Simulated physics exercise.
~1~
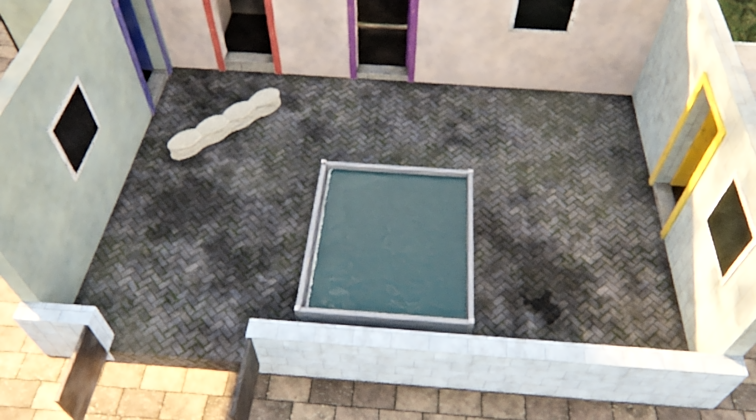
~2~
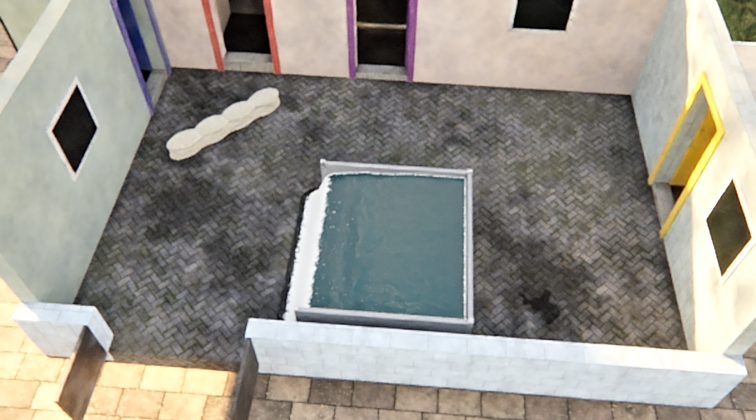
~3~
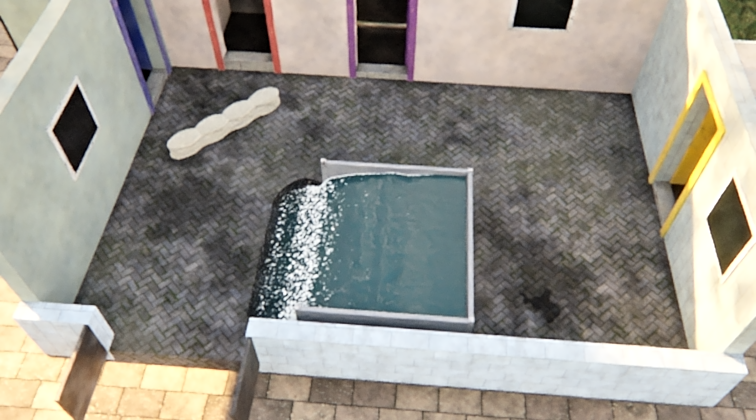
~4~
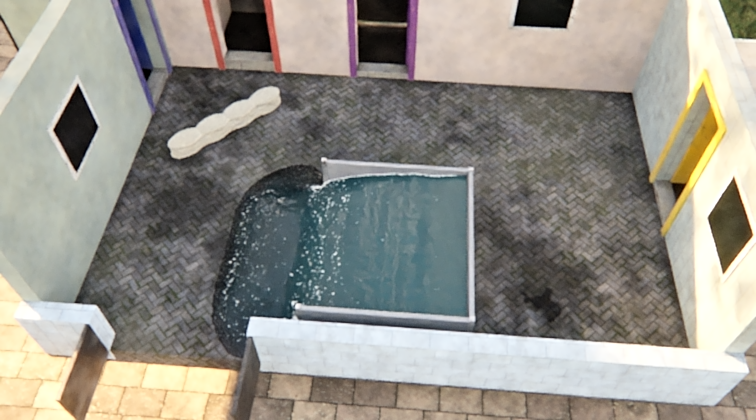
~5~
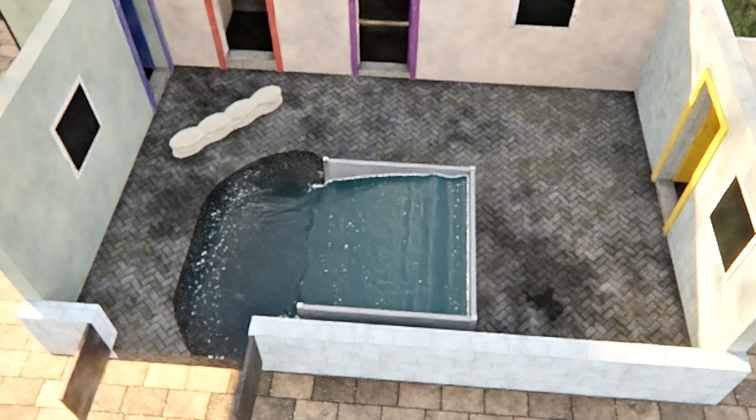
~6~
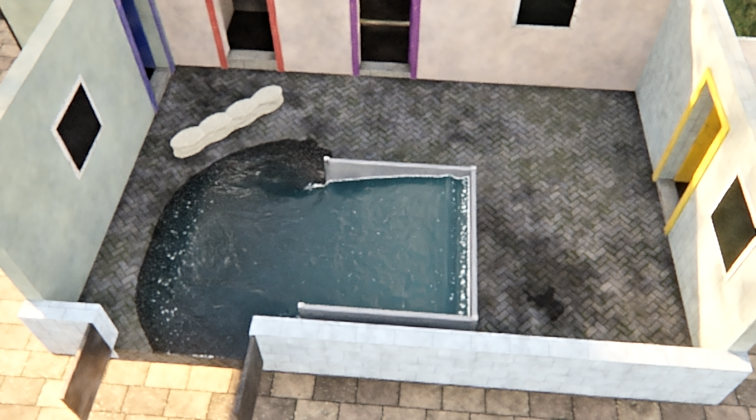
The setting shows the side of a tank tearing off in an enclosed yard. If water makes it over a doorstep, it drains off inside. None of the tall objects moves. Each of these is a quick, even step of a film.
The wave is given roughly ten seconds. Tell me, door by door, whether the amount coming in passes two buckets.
My prediction: The red door will pass two buckets at most, the purple door will pass two buckets at most, the yellow door will pass two buckets at most, the blue door will pass two buckets at most.
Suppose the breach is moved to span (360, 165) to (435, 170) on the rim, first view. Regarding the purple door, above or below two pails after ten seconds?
In that case, purple overshoots.
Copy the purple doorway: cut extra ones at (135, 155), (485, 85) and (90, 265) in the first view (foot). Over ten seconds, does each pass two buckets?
First crosses the line, second stays short of it, third crosses the line.
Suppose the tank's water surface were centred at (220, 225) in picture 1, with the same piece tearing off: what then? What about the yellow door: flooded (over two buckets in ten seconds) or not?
Yellow falls short.
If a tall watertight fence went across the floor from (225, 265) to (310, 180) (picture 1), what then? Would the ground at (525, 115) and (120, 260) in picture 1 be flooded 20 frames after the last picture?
Not wet, soaked.
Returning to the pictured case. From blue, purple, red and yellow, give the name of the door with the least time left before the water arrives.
The blue door, I reckon.
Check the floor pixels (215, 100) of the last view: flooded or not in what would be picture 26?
It'll be soaked.
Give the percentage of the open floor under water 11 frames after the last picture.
That should be about 35 %.
A moment on, water covers 30 % of the floor; the red door not reached, the purple door not reached, the yellow door not reached, the blue door not reached.
Next, water covers 35 % of the floor; the red door not reached, the purple door not reached, the yellow door not reached, the blue door wet at the sill, nothing in.
Then, water covers 45 % of the floor; the red door wet at the sill, nothing in, the purple door not reached, the yellow door not reached, the blue door wet at the sill, nothing in.
Later, water covers 65 % of the floor; the red door wet at the sill, nothing in, the purple door wet at the sill, nothing in, the yellow door not reached, the blue door under two buckets in.
In the end, water covers 90 % of the floor; the red door wet at the sill, nothing in, the purple door wet at the sill, nothing in, the yellow door wet at the sill, nothing in, the blue door under two buckets in.
